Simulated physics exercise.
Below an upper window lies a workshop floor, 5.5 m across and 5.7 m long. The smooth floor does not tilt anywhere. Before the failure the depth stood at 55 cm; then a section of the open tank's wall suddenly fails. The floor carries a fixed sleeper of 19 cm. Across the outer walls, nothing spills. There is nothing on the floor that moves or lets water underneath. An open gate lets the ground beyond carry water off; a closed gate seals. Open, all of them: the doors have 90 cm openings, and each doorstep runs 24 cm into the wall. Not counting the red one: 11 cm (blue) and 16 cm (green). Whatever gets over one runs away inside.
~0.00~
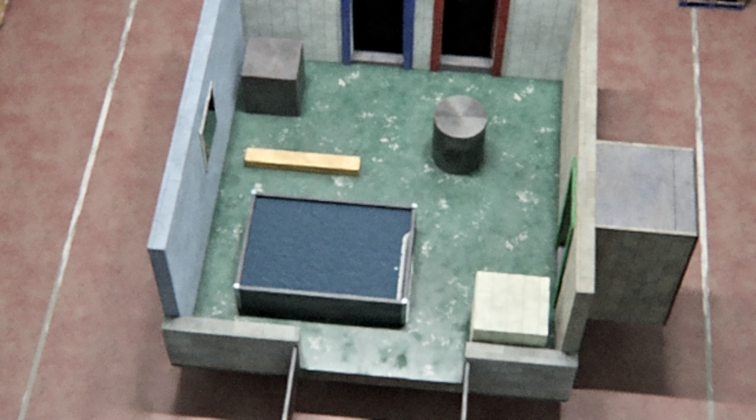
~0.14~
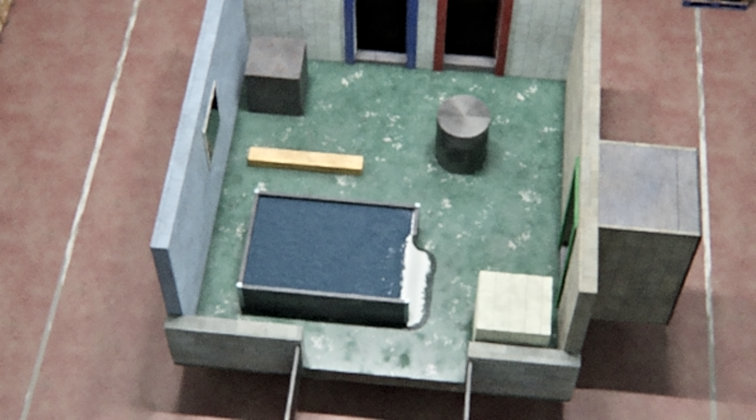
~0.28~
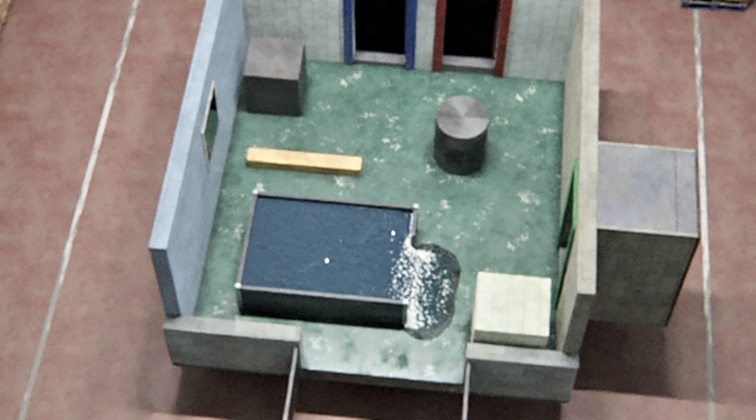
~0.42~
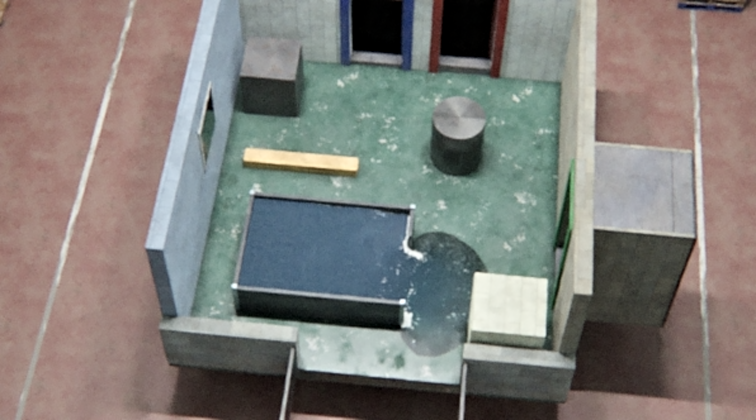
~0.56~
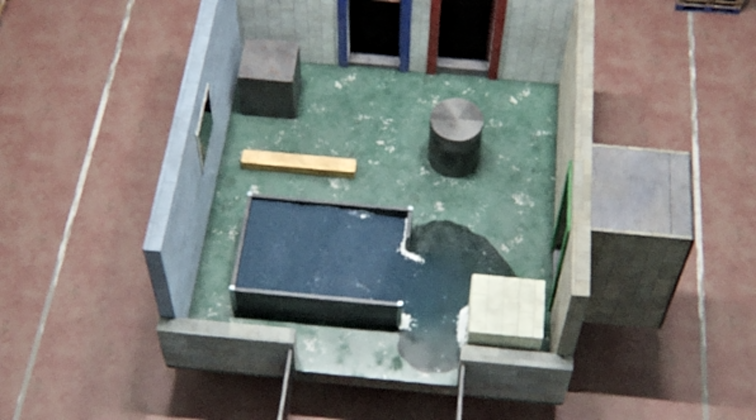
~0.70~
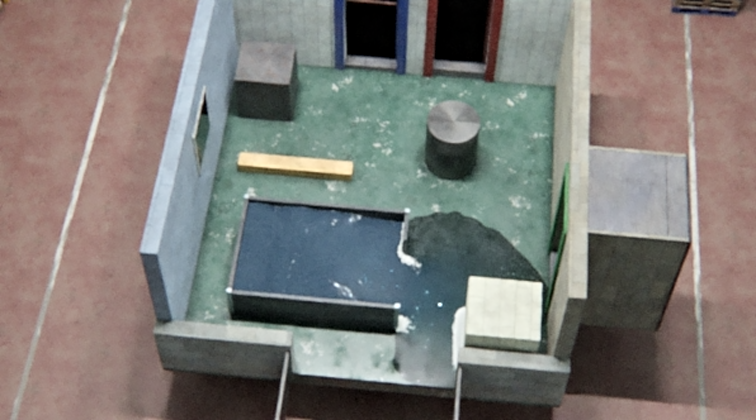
At the start, an open tank of dark water sits whole and still on a green floor between low walls. Its right side then gives way, and white, foamy water bursts through the gap. The water spreads rightward across the floor in a widening dark sheet, passing around the pale block.
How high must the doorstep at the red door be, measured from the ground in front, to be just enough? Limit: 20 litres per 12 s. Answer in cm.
About 9.5 cm.
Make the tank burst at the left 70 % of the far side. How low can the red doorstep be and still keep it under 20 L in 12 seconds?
The answer is some 10.0 cm.
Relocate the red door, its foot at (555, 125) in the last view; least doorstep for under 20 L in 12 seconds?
Roughly 10.5 cm.
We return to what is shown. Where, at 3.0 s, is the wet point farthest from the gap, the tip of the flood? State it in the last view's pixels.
Pixel: About (551, 90).
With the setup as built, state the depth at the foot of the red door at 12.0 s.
Roughly 6.0 cm deep.
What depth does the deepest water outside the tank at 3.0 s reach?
37 cm.
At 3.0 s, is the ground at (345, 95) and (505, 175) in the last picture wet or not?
So the first place you asked about stays free of liquid, while the second ends up drenched.
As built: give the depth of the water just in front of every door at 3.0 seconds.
Depths in cm: Red 0, blue 0, green 27.
After 1.4 s water covers 20 % of the floor, deepest (38 cm) near (460, 321); it has not reached the red door.
After 3.0 s water covers 35 % of the floor, deepest (37 cm) near (541, 382); it has not reached the red door.
After 12.0 s water covers 90 % of the floor, deepest (10 cm) near (239, 64); 6 cm at the red door, 0 litres in over its 19 cm doorstep.
At the red door as built, the water arrived by 3.4 s and peaked near 13 cm at 4.0 s.
Run again over the same 12 s with other heights there, 35 litres in over 8 cm, 11 litres over 10.5 cm. The limit of 20 litres is kept from about 9.5 cm up.
